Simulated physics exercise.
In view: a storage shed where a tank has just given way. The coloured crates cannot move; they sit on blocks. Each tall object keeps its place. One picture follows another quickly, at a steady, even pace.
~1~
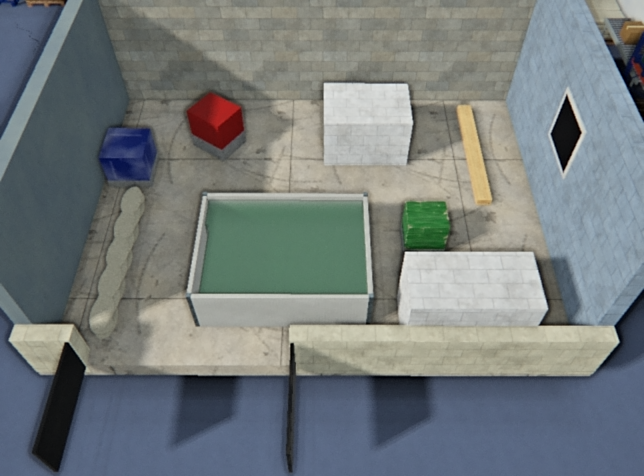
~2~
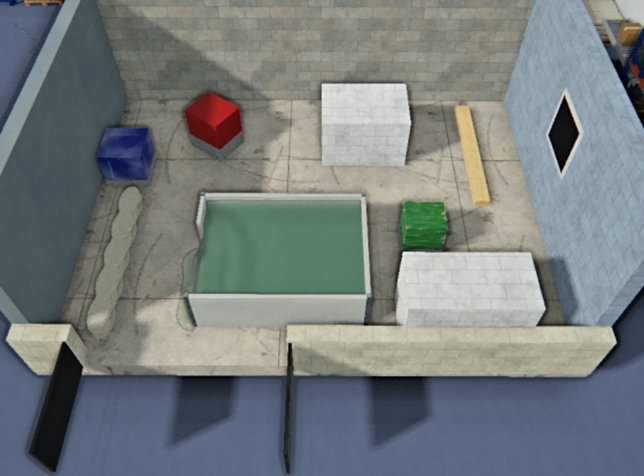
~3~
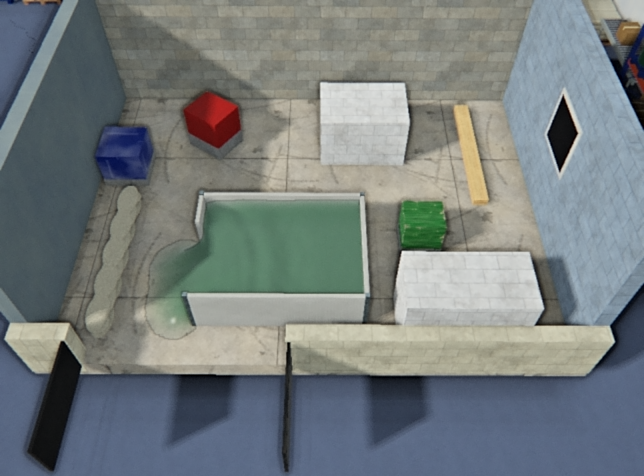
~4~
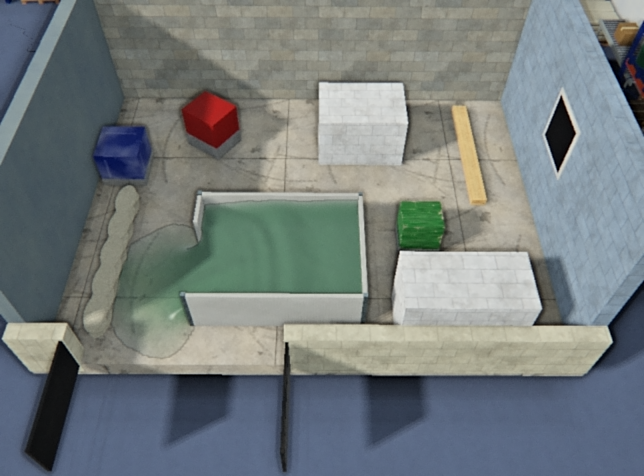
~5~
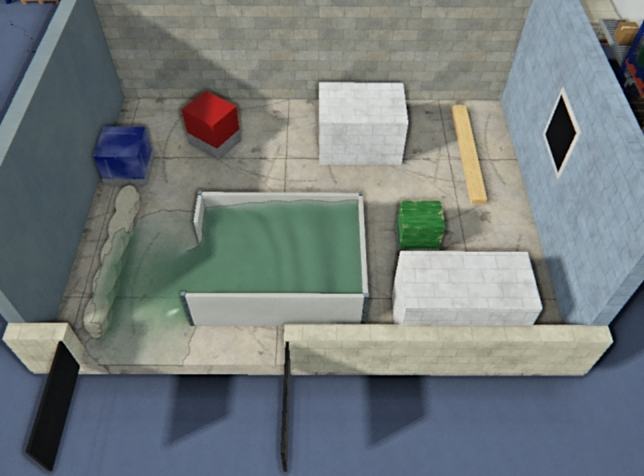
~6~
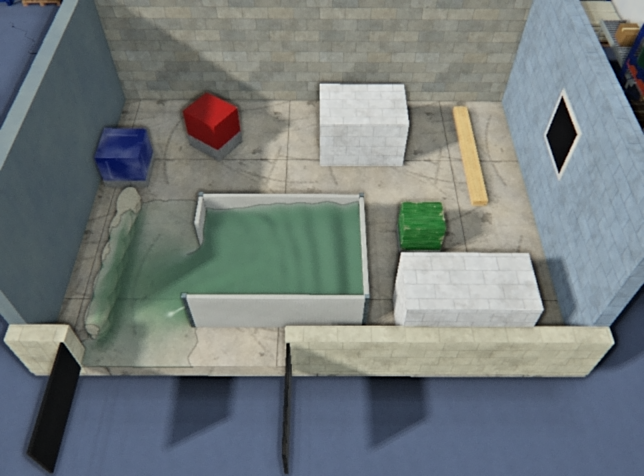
In this clip, green water sits still in a white-walled tank inside a walled space with blue, red, green and white blocks, then pours out through the left side and spreads across the floor to a lumpy grey strip.
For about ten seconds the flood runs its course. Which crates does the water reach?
The blue crate is reached; the red crate is not reached; the green crate is not reached.
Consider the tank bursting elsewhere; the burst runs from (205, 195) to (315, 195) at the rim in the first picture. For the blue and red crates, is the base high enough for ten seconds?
Then: The blue crate gets wet, the red crate ends up wet.
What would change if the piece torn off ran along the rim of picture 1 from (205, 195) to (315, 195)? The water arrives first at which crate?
First in line is the red-painted one.
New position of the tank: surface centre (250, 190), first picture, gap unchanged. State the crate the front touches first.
Blue one.
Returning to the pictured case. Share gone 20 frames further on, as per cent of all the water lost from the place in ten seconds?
Estimated share: Close to 55 %.
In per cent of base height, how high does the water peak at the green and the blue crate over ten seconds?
30 and 120 per cent, roughly.
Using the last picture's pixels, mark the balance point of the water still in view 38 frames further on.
I'd say near (227, 216).
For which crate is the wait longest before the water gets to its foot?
Last is the green crate.
A moment on, water covers 20 % of the floor; the blue crate water round its plinth, the red crate not reached, the green crate not reached.
Next, water covers 30 % of the floor; the blue crate water round its plinth, the red crate water round its plinth, the green crate not reached.
Then, water covers 40 % of the floor; the blue crate water round its plinth, the red crate water round its plinth, the green crate not reached.
Later, water covers 65 % of the floor; the blue crate water round its plinth, the red crate water round its plinth, the green crate water round its plinth.
In the end, water covers 80 % of the floor; the blue crate was topped, the red crate stayed above the water, the green crate stayed above the water.
